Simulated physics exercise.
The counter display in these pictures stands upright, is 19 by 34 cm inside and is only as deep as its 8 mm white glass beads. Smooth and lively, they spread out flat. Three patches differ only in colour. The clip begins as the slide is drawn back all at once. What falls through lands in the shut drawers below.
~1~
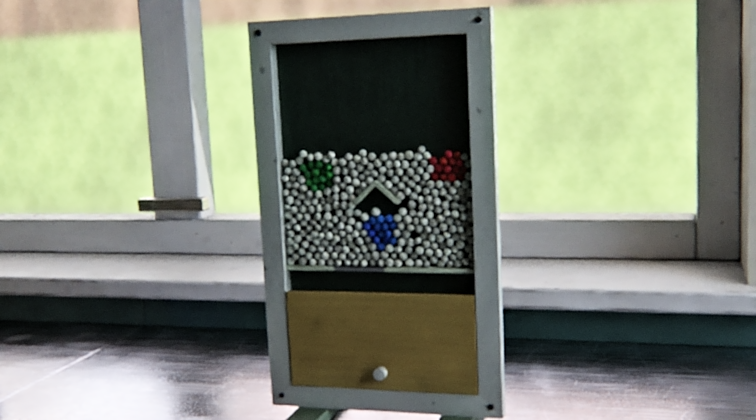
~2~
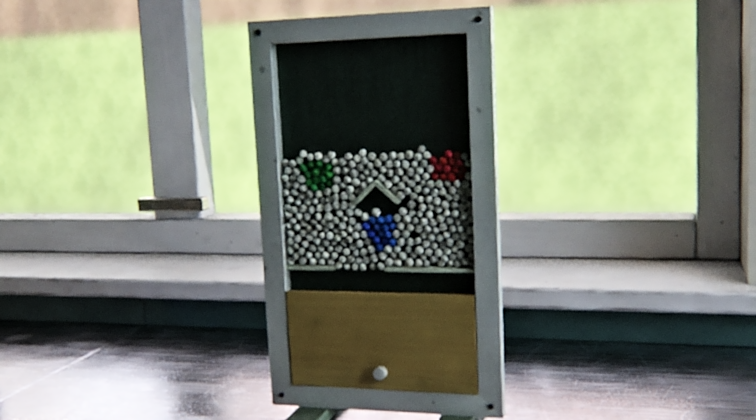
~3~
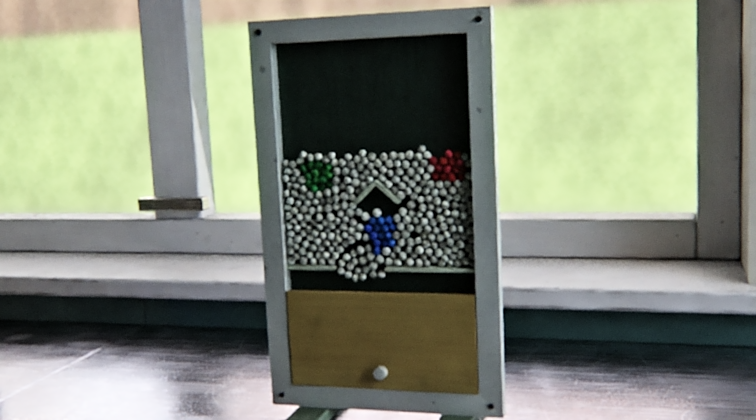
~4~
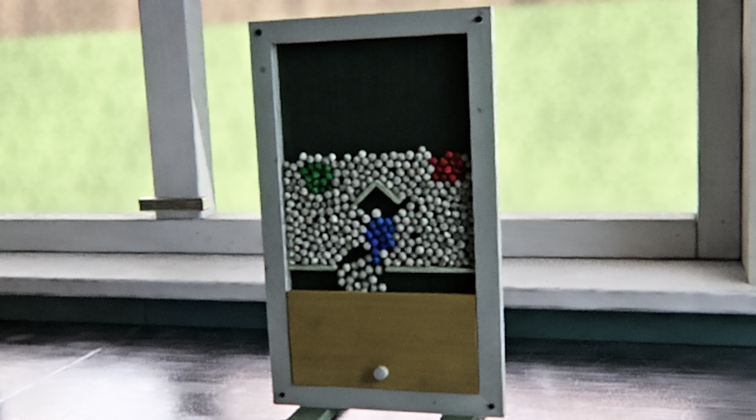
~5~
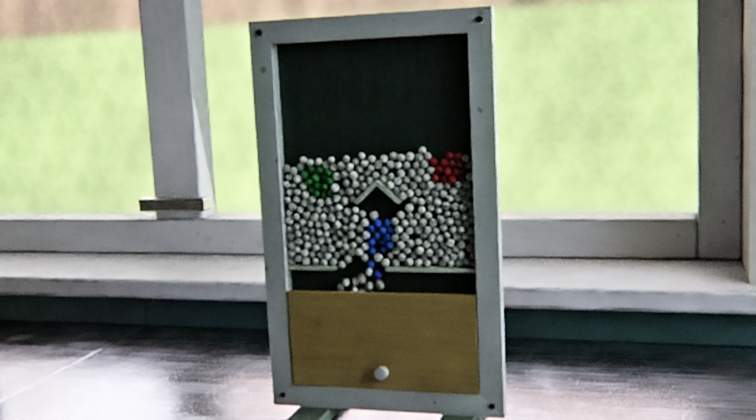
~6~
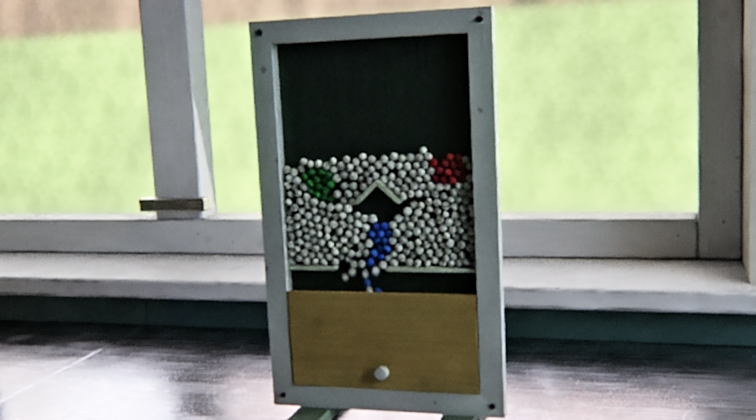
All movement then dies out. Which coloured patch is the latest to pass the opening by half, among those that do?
Answer: Red.
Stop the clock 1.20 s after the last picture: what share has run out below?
Roughly 85 per cent.
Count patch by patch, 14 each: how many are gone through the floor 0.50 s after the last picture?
Green 14, red 0, blue 14.
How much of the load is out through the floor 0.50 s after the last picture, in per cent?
About 55 per cent.
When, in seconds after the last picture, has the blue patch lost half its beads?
Near 0.2 s.
Then, 0.15 s after the last picture, 20 % are out; out of 14, green 0, red 0, blue 10.
Then, 0.50 s after the last picture, 55 % are out; out of 14, green 14, red 0, blue 14.
Then, 1.20 s after the last picture, 85 % are out; out of 14, green 14, red 9, blue 14.
All still 3.6 s after it, 90 % are out; out of 14, green 14, red 14, blue 14; half out at green 0.31 s, red 0.99 s, blue 0.10 s.
